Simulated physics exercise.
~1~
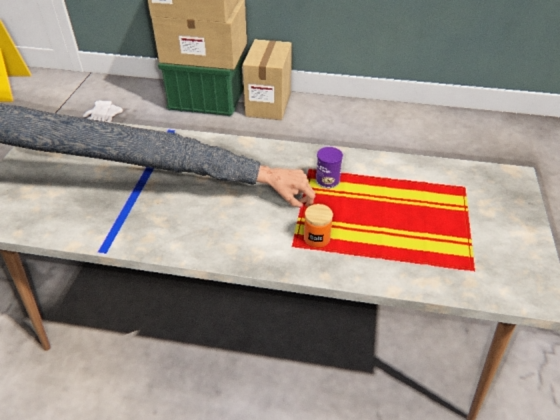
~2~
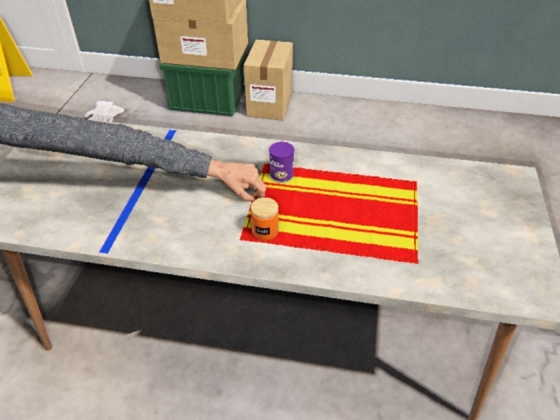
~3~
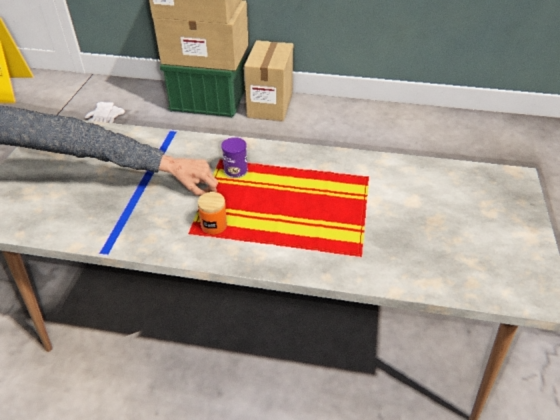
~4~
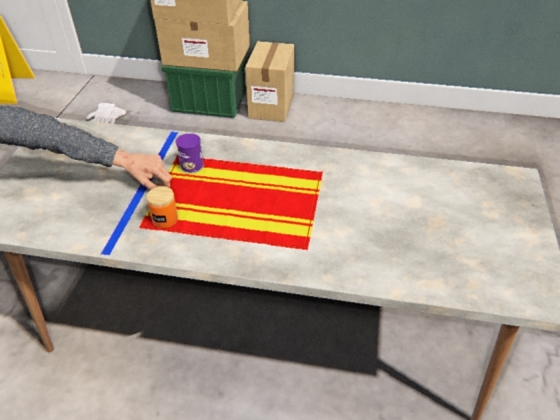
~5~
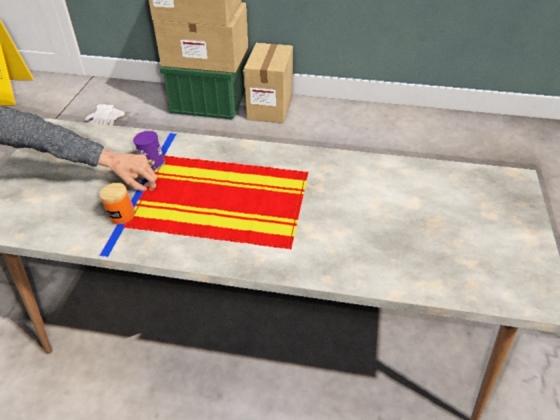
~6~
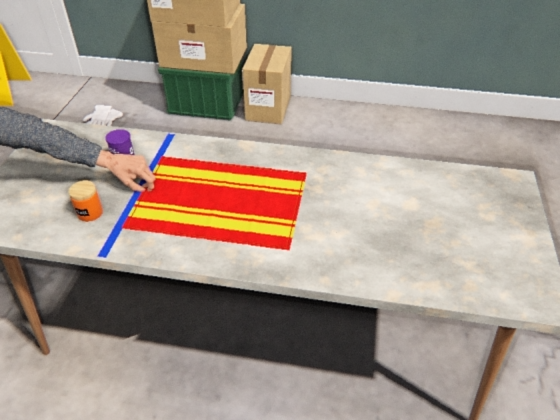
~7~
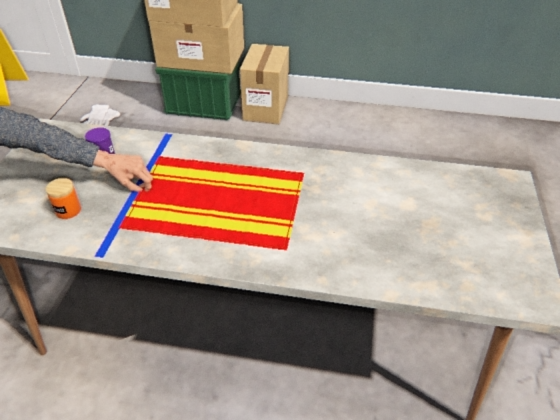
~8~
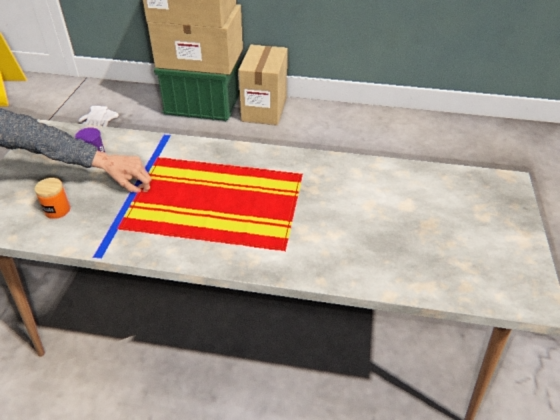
On a pale stone-like table with a strip of blue tape across it, a hand grips the left edge of a red and yellow striped place mat carrying an orange jar and a purple tin. The hand draws the mat steadily left, and both containers ride along upright near its leading edge. When that edge reaches the tape, the mat stops, but the jar and tin keep sliding forward off it. They cross onto the bare tabletop, gradually slowing, and end upright to the left of the tape, with the hand still at the mat's edge.
